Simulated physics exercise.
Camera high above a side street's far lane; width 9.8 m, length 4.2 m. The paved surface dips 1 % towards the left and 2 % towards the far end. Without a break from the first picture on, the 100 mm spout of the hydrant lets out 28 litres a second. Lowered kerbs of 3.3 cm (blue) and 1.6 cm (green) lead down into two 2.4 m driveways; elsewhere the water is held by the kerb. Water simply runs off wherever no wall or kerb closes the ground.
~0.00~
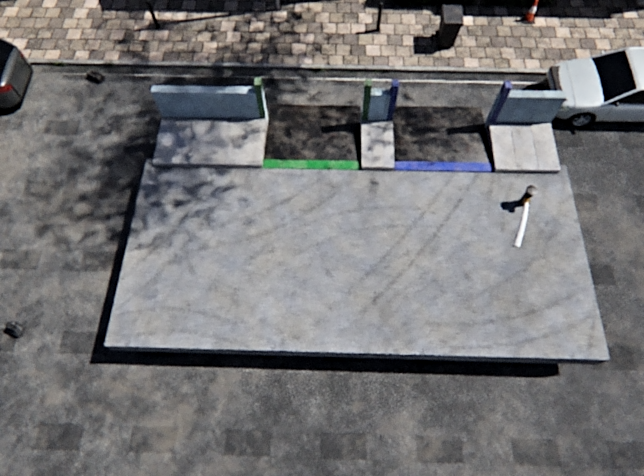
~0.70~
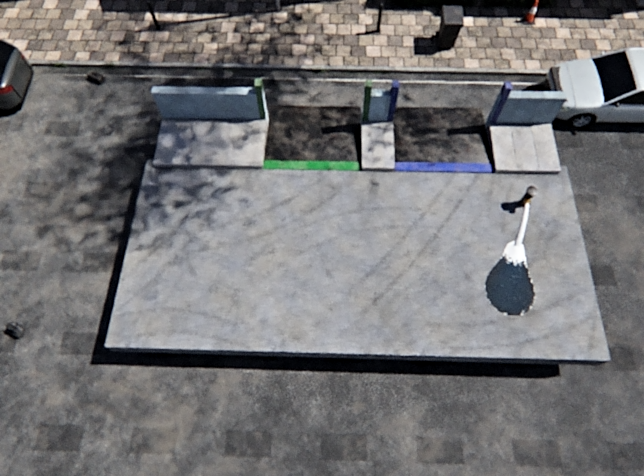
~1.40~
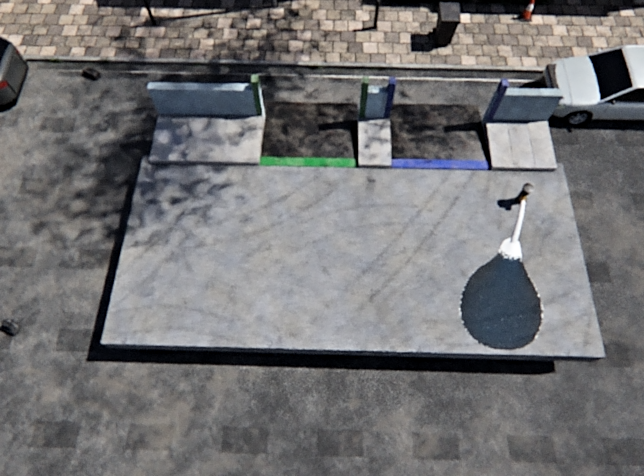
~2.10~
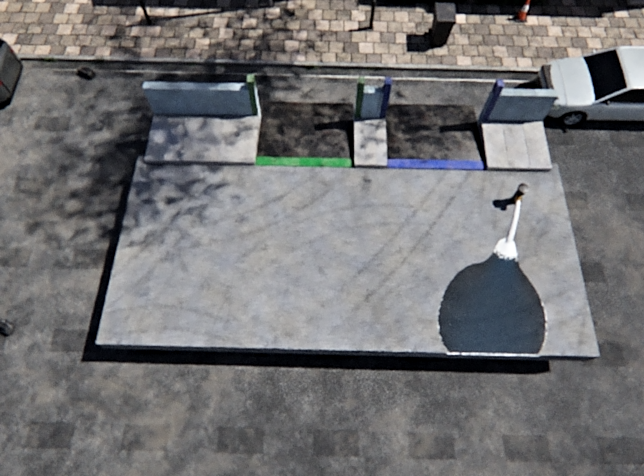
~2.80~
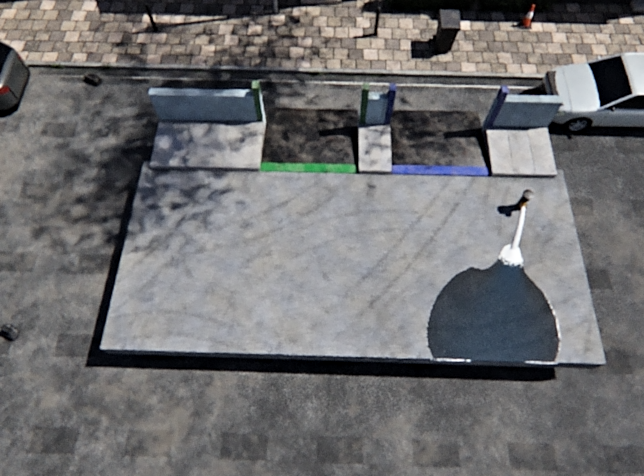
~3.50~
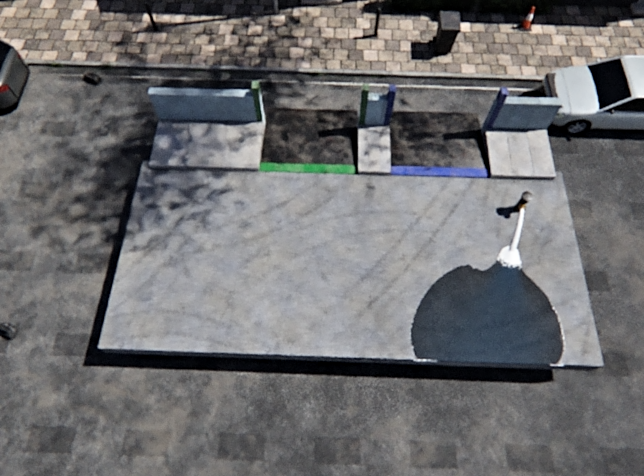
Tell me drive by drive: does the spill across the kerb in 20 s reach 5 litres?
The blue driveway falls short, the green driveway falls short.
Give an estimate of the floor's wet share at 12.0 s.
The flood covers close to 25 per cent of the floor.
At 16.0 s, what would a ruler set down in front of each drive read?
Depths in centimetres: Blue 0.2, green 0.4.
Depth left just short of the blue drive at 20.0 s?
Depth reading: Near 0.8 cm.
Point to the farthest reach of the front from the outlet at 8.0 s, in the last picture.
Front tip: Roughly (375, 329) in the last view.
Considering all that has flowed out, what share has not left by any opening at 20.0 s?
Roughly 28 percent of it is still there.
After 5.0 s water covers 15 % of the floor and is deepest (6 cm) near (512, 254); blue driveway not reached, green driveway not reached.
After 8.0 s water covers 20 % of the floor and is deepest (6 cm) near (512, 254); blue driveway not reached, green driveway not reached.
After 12.0 s water covers 25 % of the floor and is deepest (6 cm) near (512, 254); blue driveway not reached, green driveway not reached.
After 16.0 s water covers 30 % of the floor and is deepest (6 cm) near (512, 254); blue driveway not reached, green driveway not reached.
After 20.0 s water covers 35 % of the floor and is deepest (6 cm) near (512, 254); blue driveway not reached, green driveway 1.7 cm at the lowered kerb, 0 L in.
